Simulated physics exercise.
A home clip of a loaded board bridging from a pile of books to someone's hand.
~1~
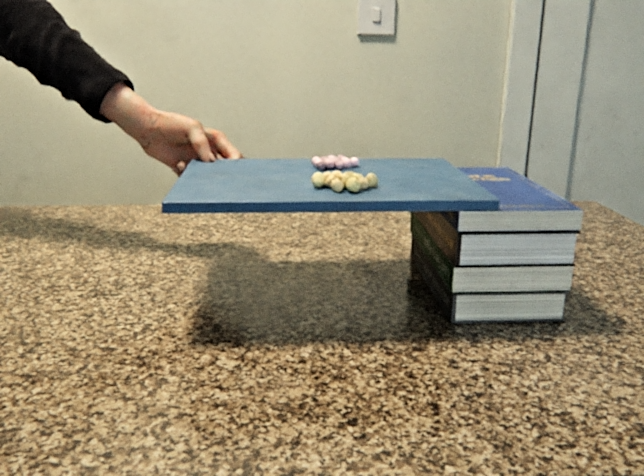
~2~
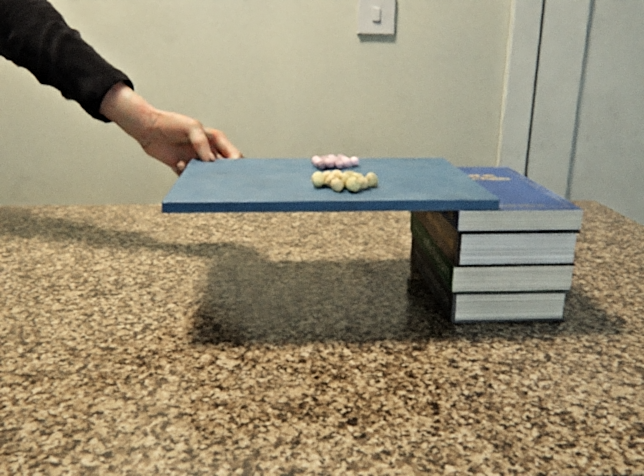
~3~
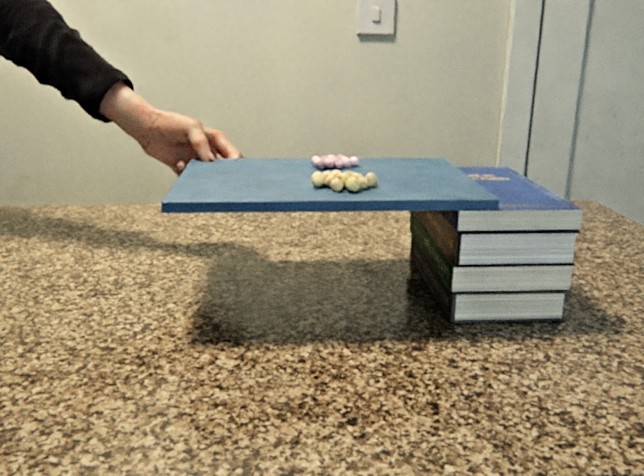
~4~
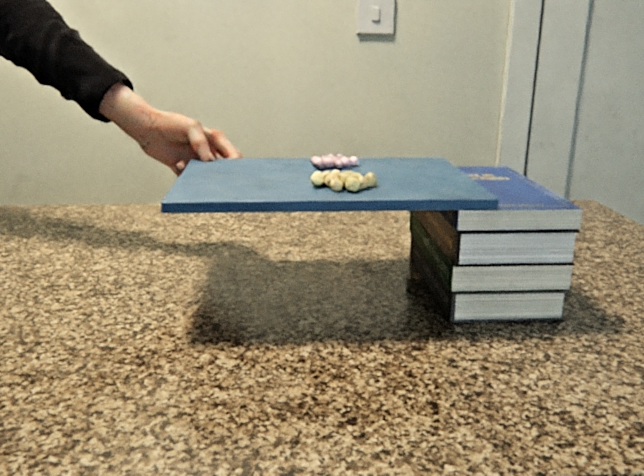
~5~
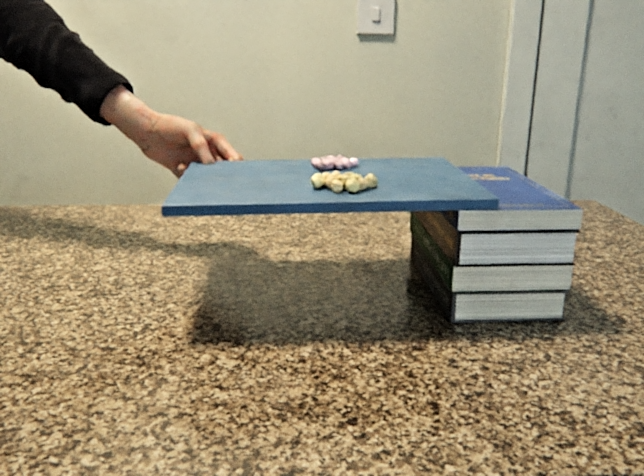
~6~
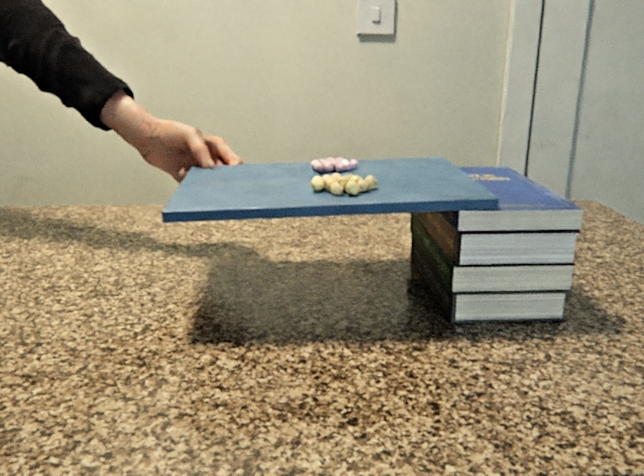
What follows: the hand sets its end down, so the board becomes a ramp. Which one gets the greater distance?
The back one outruns the other.
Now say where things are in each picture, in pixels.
In the first picture, held end of the board near (173, 206), level; book pile near (486, 195), nearly half as high as the board is long; front lot near (342, 180), a few macadamia nuts; back lot near (337, 163), a few sugar pearls.
In the second picture, held end of the board near (173, 205), level; back lot near (337, 162).
In the third picture, held end of the board near (173, 205), level; front lot near (341, 179).
In the fourth picture, held end of the board near (173, 205), level; back lot near (336, 162).
In the fifth picture, held end of the board near (173, 209), down by 1°; front lot near (347, 183).
In the sixth picture, held end of the board near (174, 214), down by 2°; book pile near (486, 194); front lot near (341, 183), not moving; back lot near (336, 165), not moving.
Then, 0.63 s on from there, board sloping at 15°; front lot the whole lot still on the board; back lot the whole lot still on the board.
Then, 1.18 s on from there, board sloping at 25°; front lot mostly at the foot of the board; back lot mostly up to a board's length out.
Then, 1.65 s on from there, board resting at 25°; front lot mostly less than half a board's length out; back lot mostly one to two board lengths out.
In the end, board resting at 25°; front lot mostly less than half a board's length out; back lot mostly more than two board lengths out, near half gone off the counter; the back lot has gone farther.
